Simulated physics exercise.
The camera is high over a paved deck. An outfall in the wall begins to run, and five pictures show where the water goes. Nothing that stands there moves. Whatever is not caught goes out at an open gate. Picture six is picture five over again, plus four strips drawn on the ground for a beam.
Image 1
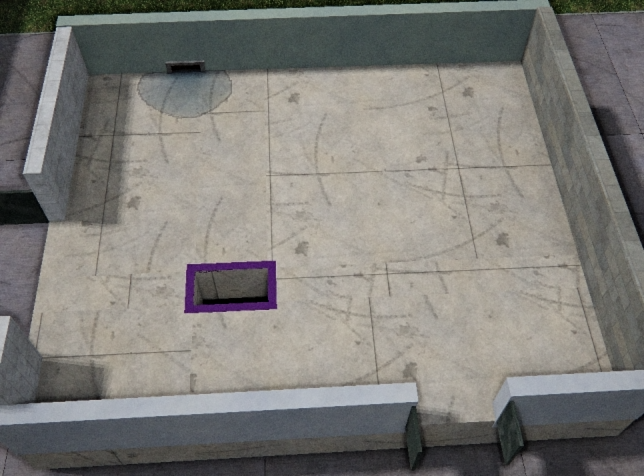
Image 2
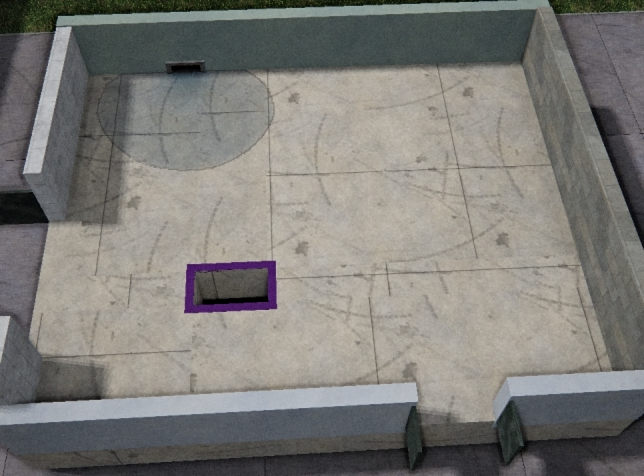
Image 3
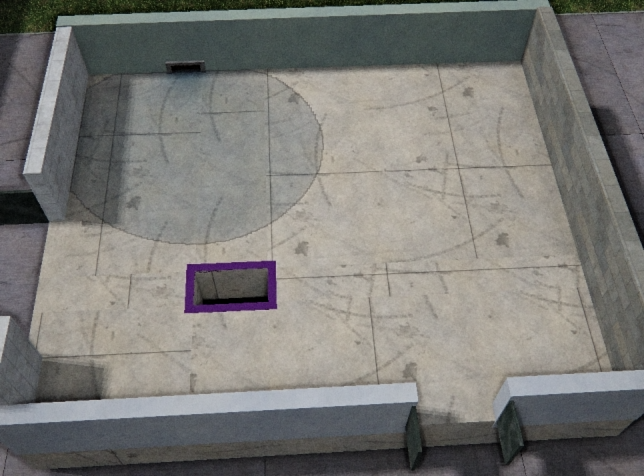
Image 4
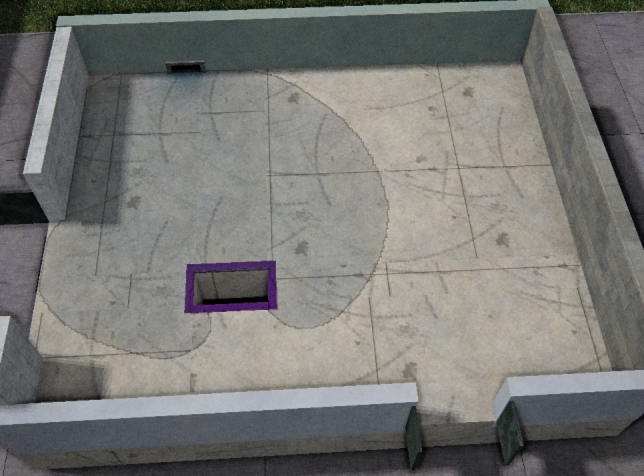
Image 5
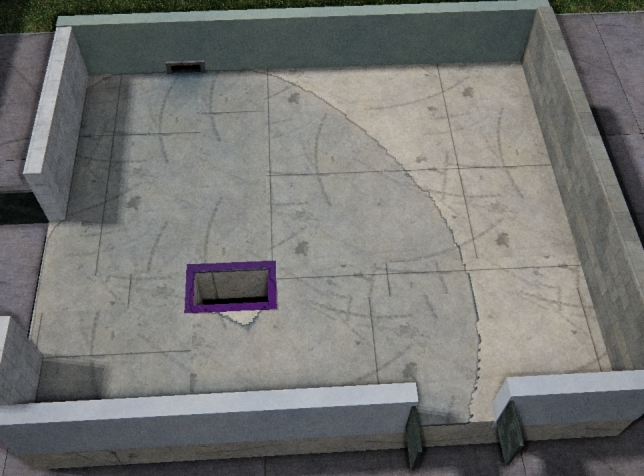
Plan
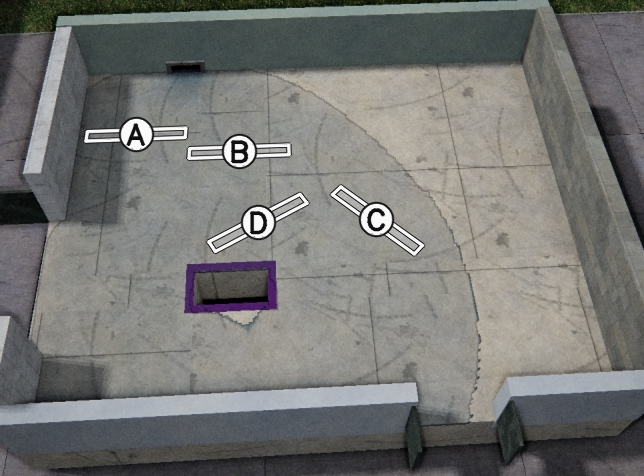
A dark, wet patch spread out from a small opening in the back wall across the pale walled floor, reached the purple-edged hole and wrapped around it, then covered most of the floor.
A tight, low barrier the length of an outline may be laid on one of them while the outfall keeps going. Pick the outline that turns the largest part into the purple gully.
The best place is C.
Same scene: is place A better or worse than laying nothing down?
Place A is worse.
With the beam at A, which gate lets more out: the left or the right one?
The right gate.
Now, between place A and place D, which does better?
A it is.
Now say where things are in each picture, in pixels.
Outfall at (186, 67); purple gully at (231, 286); open gate at (450, 406); open gate at (54, 285); 3 % of the ground under water, visible out to (217, 103); purple gully still dry, in the first frame.
In the second frame, 11 % of the ground under water, visible out to (223, 159); purple gully still dry.
In the third frame, 24 % of the ground under water, visible out to (189, 240); purple gully still dry.
In the fourth frame, 42 % of the ground under water, visible out to (316, 318); purple gully taking water.
In the fifth frame, 61 % of the ground under water, visible out to (453, 340); purple gully taking water.
In white, A from (86, 136) to (185, 132); B from (189, 153) to (288, 149); C from (336, 190) to (418, 249); D from (212, 246) to (303, 198).
Choosing A, about 16 % of the stream goes into the purple gully, about 80 % out by the gates.
Choosing B, about 14 % of the stream goes into the purple gully, about 84 % out by the gates.
Choosing C, about 27 % of the stream goes into the purple gully, about 71 % out by the gates.
Choosing D, about 10 % of the stream goes into the purple gully, about 87 % out by the gates.
